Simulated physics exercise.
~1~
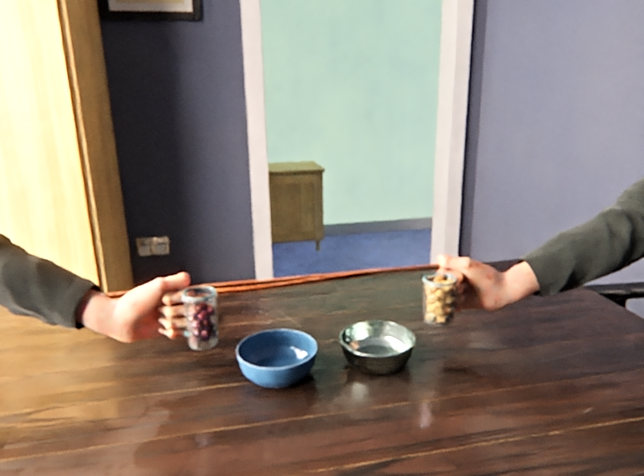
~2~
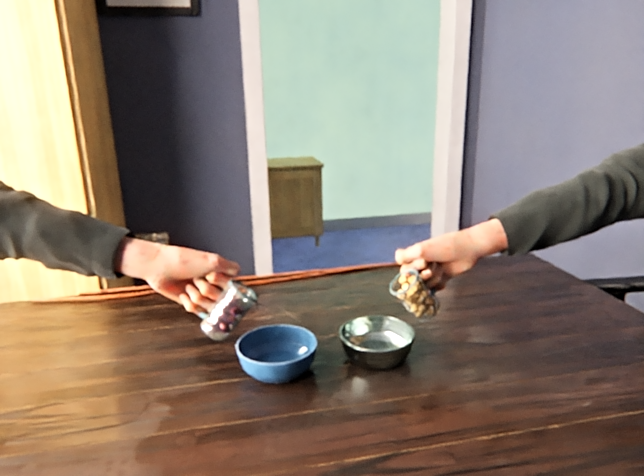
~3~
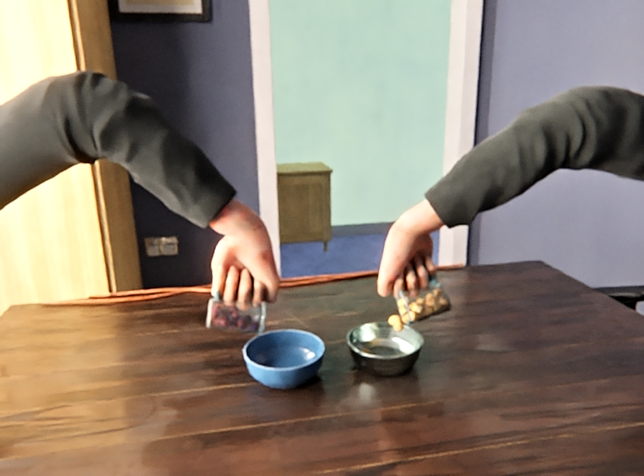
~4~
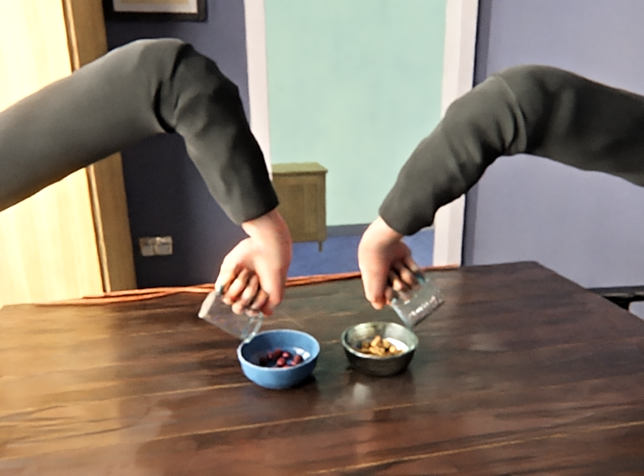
On a dark wooden table, two hands tip small pieces from clear cups into dishes.
